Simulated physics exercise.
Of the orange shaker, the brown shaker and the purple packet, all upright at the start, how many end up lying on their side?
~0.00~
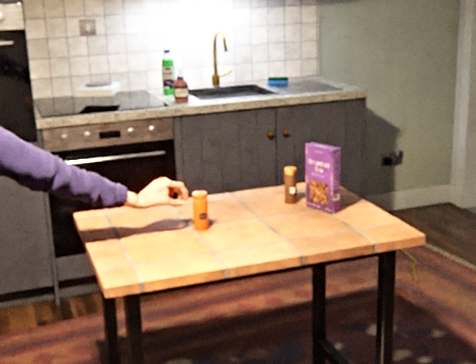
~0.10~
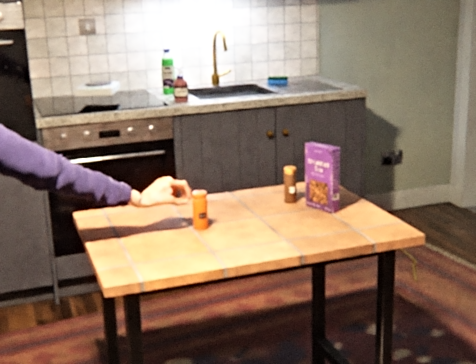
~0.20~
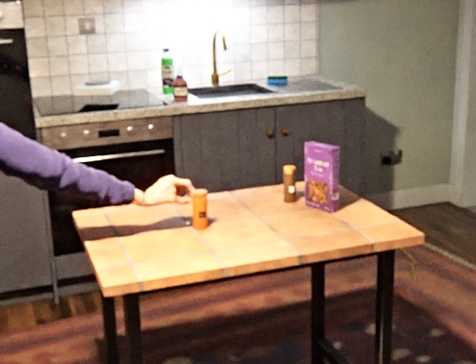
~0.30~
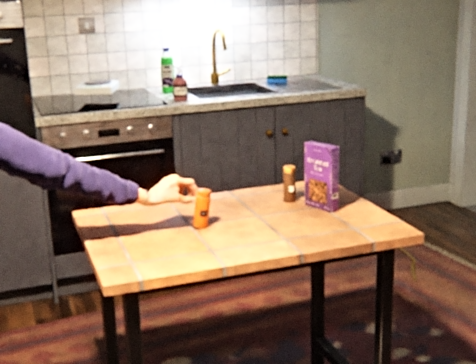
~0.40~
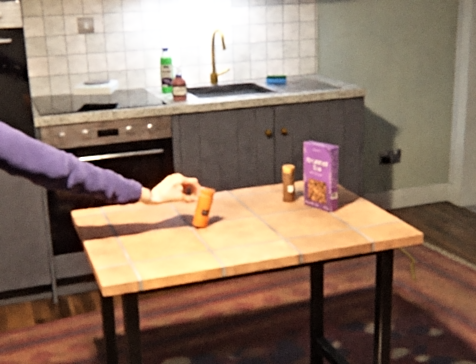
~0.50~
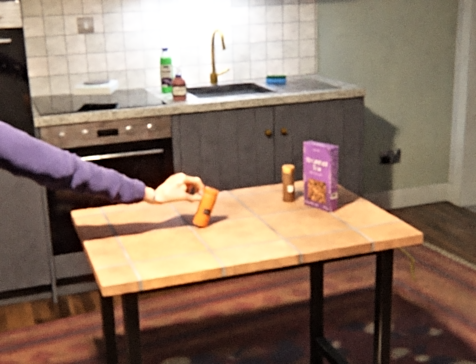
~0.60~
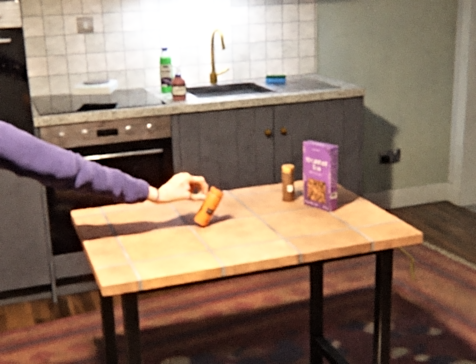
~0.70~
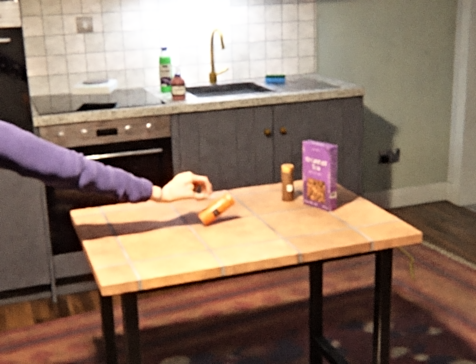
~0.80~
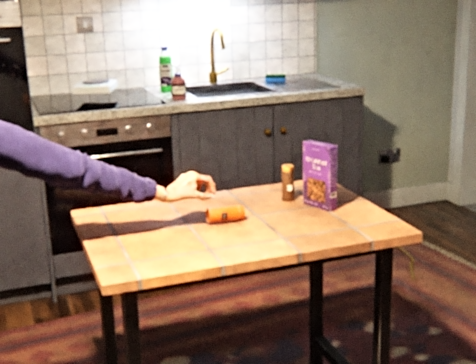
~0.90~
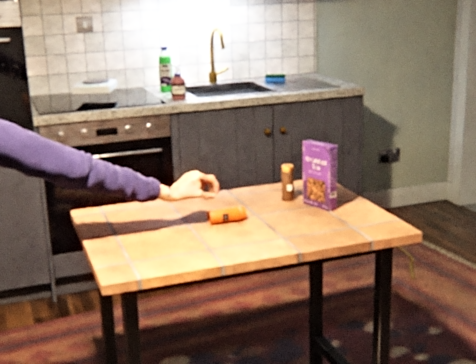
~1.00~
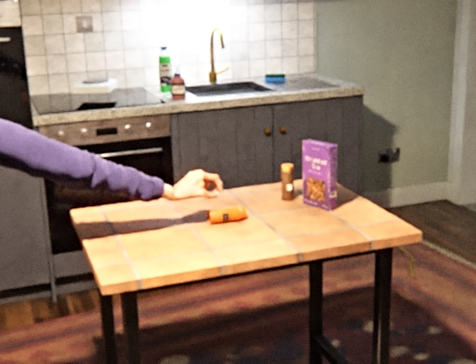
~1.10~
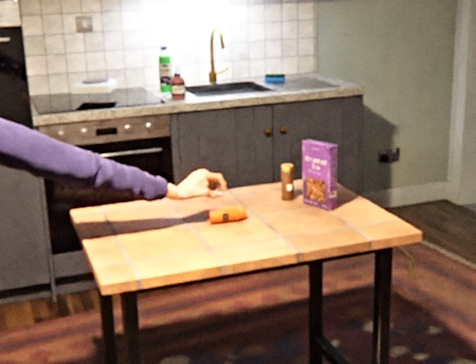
One of them ends up on its side, the orange shaker.
We see a hand in a purple sleeve reach in from the left and push an orange shaker on a kitchen table. The shaker leans to the right, topples and ends on its side, while a brown shaker and a purple packet stay standing.
